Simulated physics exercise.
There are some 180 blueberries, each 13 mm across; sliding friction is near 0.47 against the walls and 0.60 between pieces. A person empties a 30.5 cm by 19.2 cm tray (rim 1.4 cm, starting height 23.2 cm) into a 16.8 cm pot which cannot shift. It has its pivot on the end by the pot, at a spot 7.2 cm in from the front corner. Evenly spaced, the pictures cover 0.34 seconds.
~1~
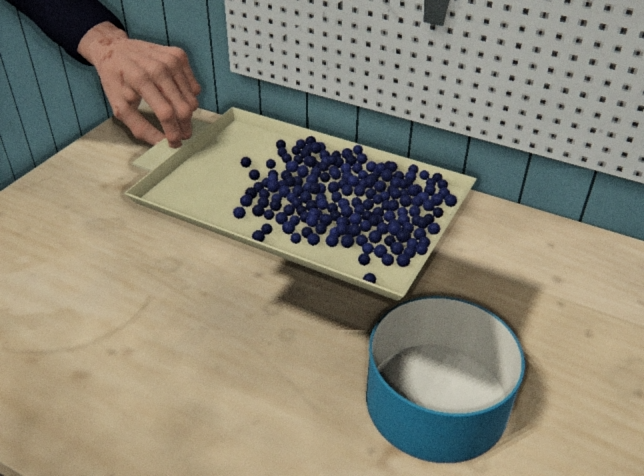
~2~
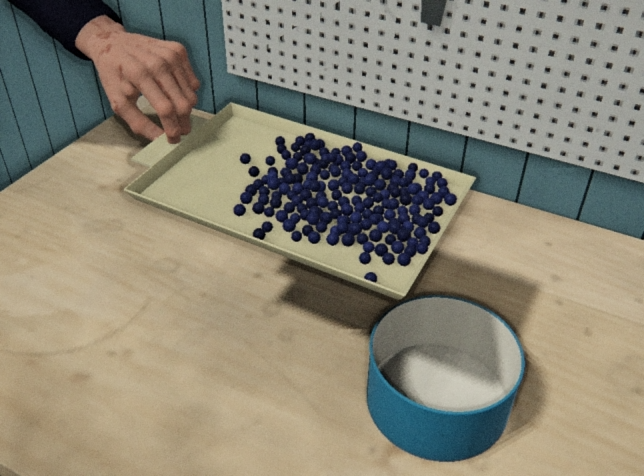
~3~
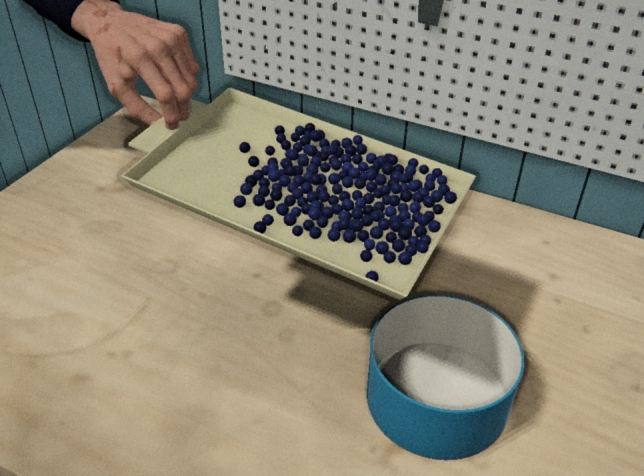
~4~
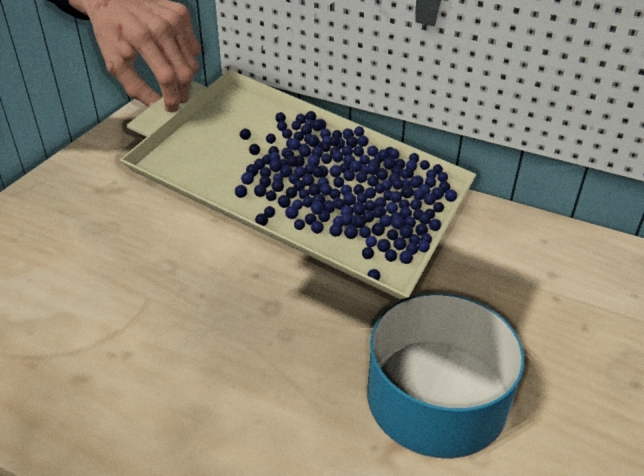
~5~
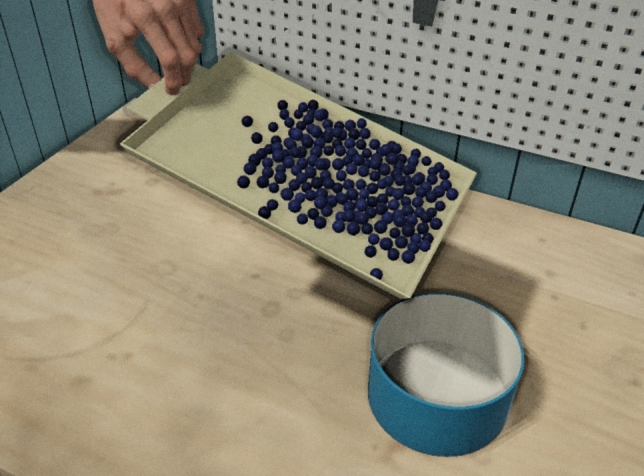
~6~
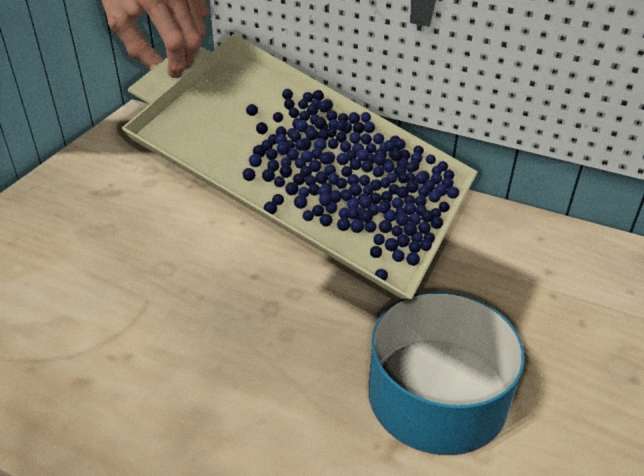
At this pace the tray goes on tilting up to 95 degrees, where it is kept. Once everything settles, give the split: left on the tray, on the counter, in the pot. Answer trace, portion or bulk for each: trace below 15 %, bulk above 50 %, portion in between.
Tray: Trace. Counter: Portion. Pot: Bulk.
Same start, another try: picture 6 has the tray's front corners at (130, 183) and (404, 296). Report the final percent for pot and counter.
Pot 20 % / counter 80 %.
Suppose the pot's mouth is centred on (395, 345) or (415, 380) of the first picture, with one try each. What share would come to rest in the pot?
First try around 30 %, second around 70 %.
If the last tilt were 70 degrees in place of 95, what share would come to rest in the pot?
Around 65 per cent, then.
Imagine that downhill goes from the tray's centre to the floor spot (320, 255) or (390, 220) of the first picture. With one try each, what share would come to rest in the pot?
Around 30 % for the first direction, around 70 % for the second.
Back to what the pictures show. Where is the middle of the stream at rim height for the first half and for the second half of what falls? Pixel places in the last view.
Roughly (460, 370) to begin with, later roughly (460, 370).
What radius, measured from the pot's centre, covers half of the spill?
Distance: Around 16 cm.
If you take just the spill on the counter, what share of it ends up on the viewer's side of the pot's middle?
Some 70 per cent.
Then, 0.53 s after the last picture, tilt 55 degrees; the tray holds 95 %, the pot 0 %.
Then, 0.88 s after the last picture, tilt 79 degrees; the tray holds 40 %, the pot 25 %.
Then, 1.32 s after the last picture, tilt 95 degrees; the tray holds 0 %, the pot 70 %.
In the end, tray 0 %, counter 30 %, pot 70 %.
